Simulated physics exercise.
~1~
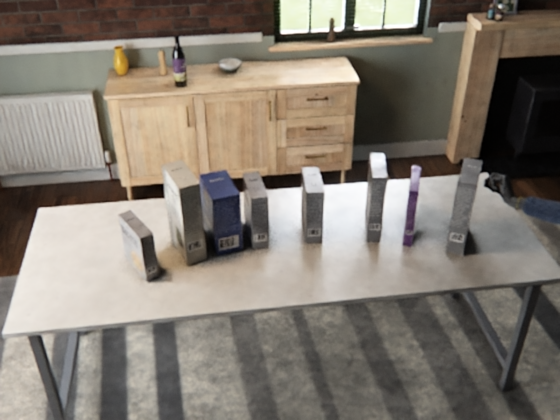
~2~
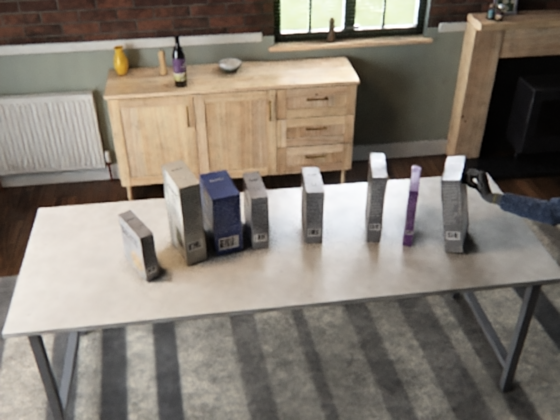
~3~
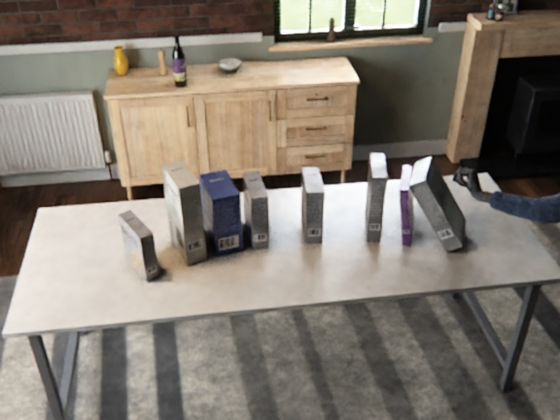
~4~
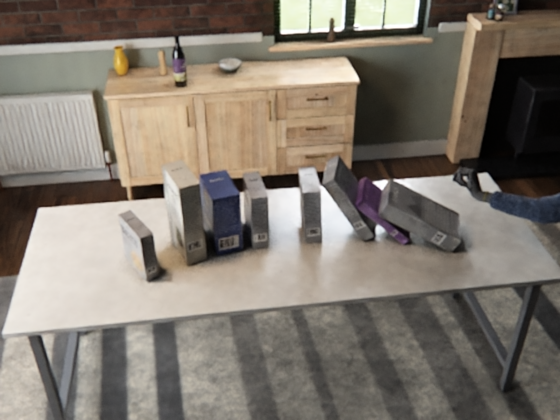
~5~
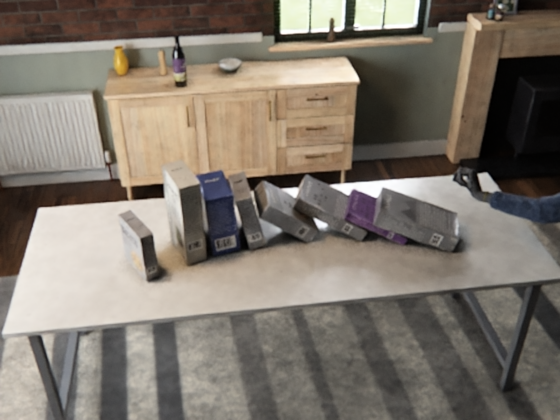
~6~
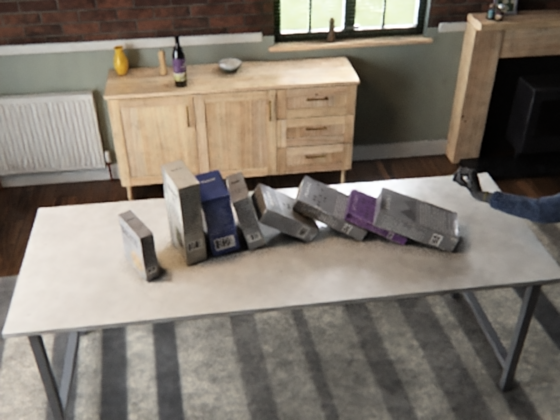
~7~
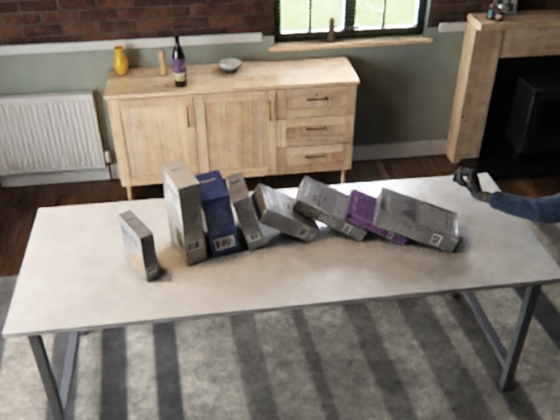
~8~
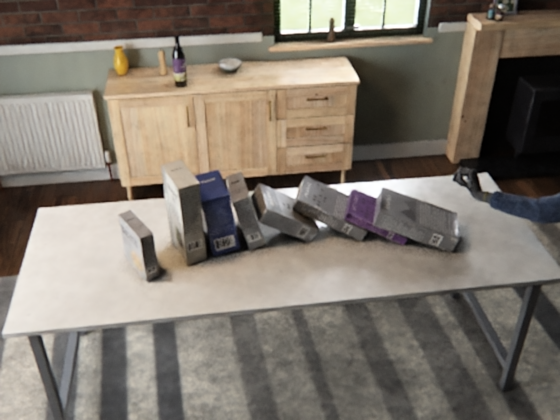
A hand tipped the rightmost grey box leftward on a long table, and it knocked the purple box and two more grey ones down in turn before the blue box tilted slightly and the toppling stopped, leaving the leftmost boxes standing.
